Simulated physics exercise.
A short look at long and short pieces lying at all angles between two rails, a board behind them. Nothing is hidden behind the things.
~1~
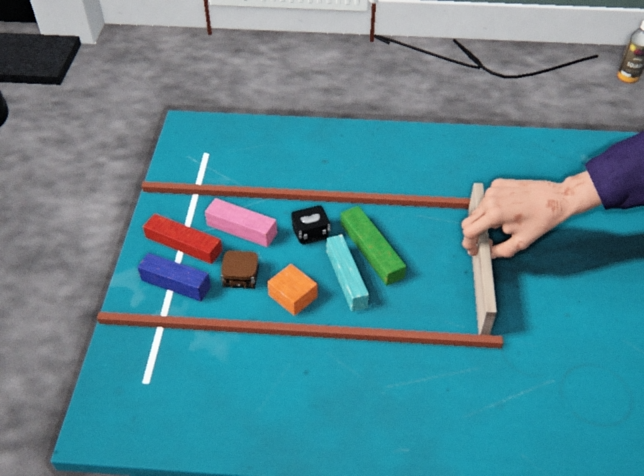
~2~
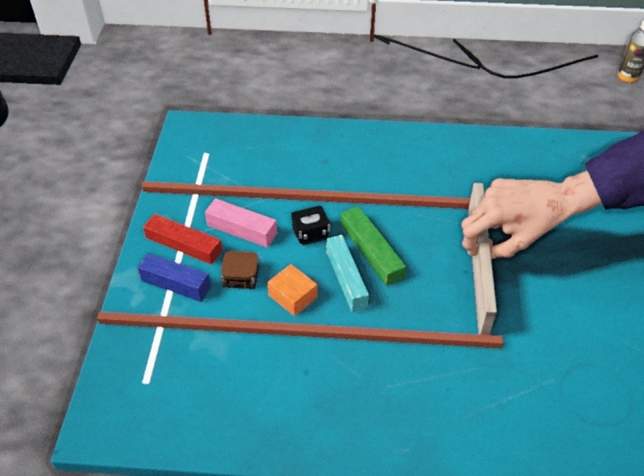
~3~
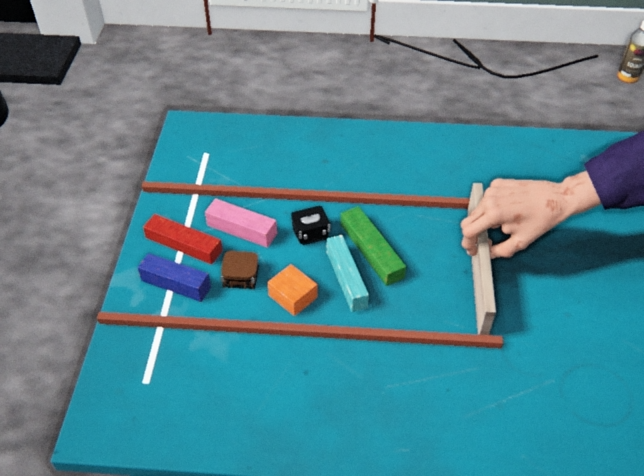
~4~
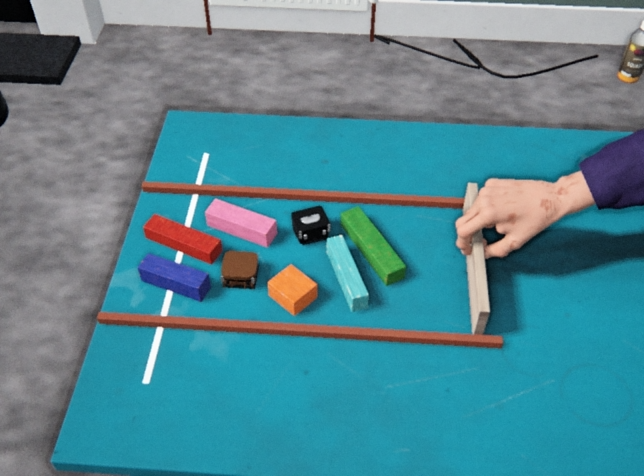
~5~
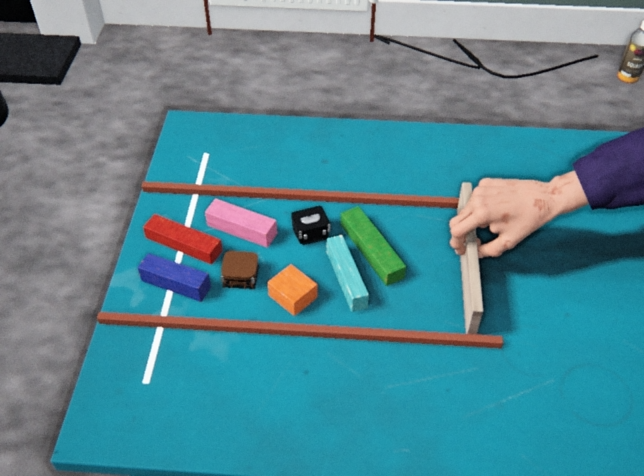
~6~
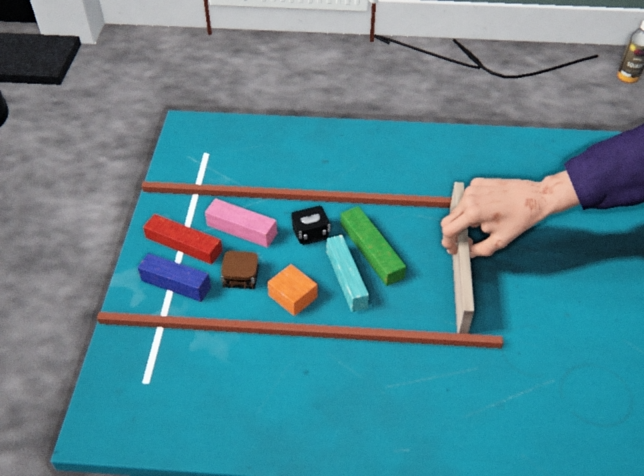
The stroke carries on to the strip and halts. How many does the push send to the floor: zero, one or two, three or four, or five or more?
Here the number that fall off is three or four.
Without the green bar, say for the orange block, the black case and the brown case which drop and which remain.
The orange block survives, the black case holds on, the brown case survives.
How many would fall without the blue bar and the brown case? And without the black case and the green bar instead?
The counts: 2 and 1.
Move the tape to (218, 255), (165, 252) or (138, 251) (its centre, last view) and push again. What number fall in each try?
In that order 0, 4 and 7.
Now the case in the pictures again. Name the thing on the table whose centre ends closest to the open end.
It is the brown case.
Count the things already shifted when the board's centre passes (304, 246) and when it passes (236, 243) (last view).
First 6, then 8.
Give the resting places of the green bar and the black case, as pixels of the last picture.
The green bar at (173, 231), the black case at (151, 214).
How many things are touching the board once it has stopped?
That makes 2.
Soon after, none off yet; red bar at rest near (183, 239); blue bar at rest near (175, 277); pink bar at rest near (241, 223).
At rest, the number that fall off is three or four; fallen, pink bar, blue bar and red bar.
